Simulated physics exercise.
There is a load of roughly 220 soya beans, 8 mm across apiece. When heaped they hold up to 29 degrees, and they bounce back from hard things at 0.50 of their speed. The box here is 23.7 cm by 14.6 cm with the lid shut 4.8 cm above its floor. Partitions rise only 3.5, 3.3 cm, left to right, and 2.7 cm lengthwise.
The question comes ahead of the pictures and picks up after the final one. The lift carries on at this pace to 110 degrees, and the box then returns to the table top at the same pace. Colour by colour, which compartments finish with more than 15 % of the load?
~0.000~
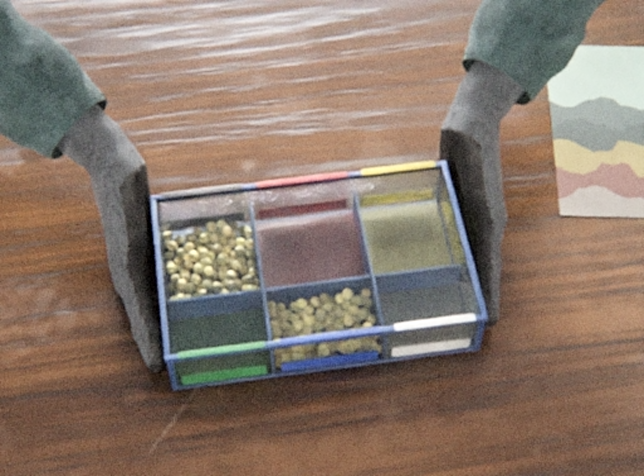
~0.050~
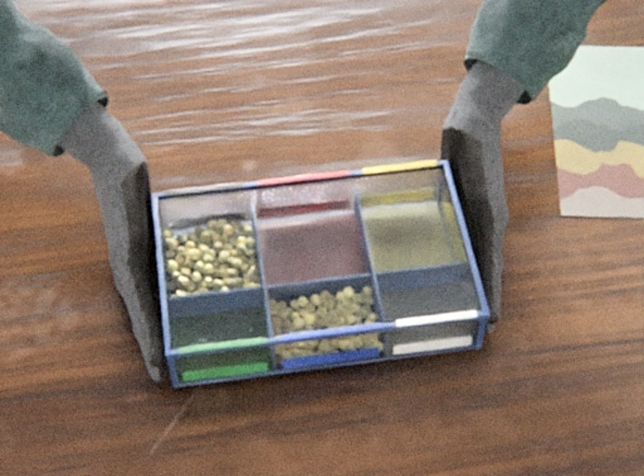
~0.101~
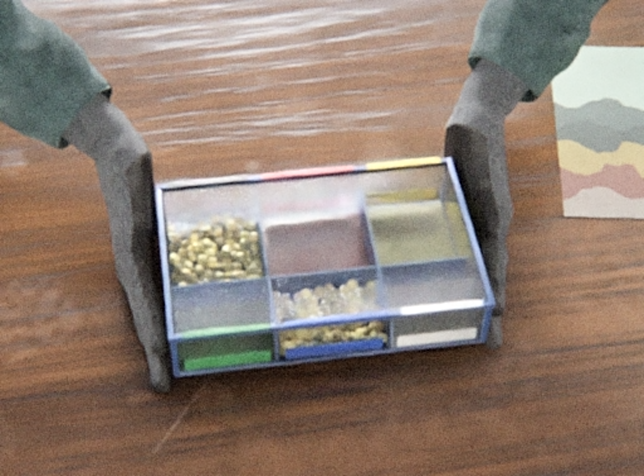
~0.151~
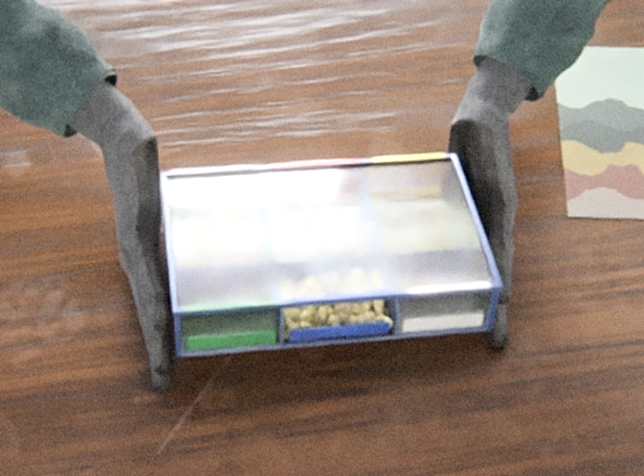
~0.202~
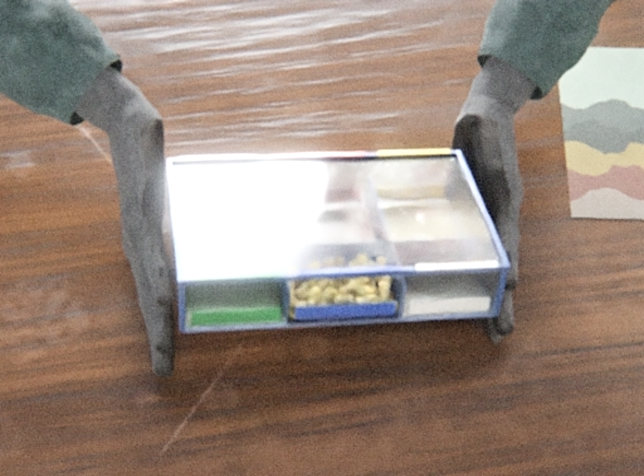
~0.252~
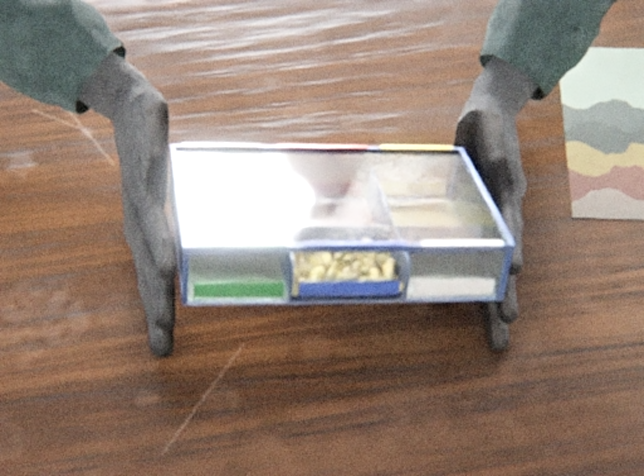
Red: Yes, blue: No, green: No, yellow: Yes, white: No, black: Yes.
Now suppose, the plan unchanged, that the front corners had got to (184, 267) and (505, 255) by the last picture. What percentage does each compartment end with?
Each compartment ends with this per cent: Red 25, blue 0, green 0, yellow 30, white 0 and black 45.
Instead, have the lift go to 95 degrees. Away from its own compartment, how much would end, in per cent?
50 percent.
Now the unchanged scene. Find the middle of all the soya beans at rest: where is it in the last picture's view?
Estimated resting centre: Around (314, 236).
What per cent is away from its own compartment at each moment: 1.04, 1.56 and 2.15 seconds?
In order, some 40, 55 and 55.
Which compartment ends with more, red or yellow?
Fuller: Yellow.
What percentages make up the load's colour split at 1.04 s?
Red 25; blue 15; green 0; yellow 15; white 0; black 45.
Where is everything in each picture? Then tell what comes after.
In the first frame, box tilt 0 degrees, front corners at (170, 357) and (481, 316); blue 50 %, black 50 %.
In the second frame, box tilt 1 degrees, front corners at (171, 352) and (483, 313).
In the third frame, box tilt 5 degrees, front corners at (174, 336) and (488, 302), lowest corner right back.
In the fourth frame, box tilt 11 degrees, front corners at (178, 310) and (496, 285), lowest corner right back.
In the fifth frame, box tilt 18 degrees, front corners at (184, 279) and (503, 265), lowest corner right back.
In the sixth frame, box tilt 24 degrees, front corners at (188, 247) and (509, 245), lowest corner right back; blue 50 %, black 50 %. The box's pace is about 125 degrees a second.
After 1.04 s, tilt 109 degrees; red 25 %, blue 15 %, yellow 15 %, black 45 %.
After 1.56 s, tilt 47 degrees; red 20 %, yellow 30 %, black 45 %.
After 2.15 s, tilt 0 degrees; red 25 %, yellow 30 %, black 45 %.
At rest (2.7 s), red 25 %, blue 0 %, green 0 %, yellow 30 %, white 0 %, black 45 %.
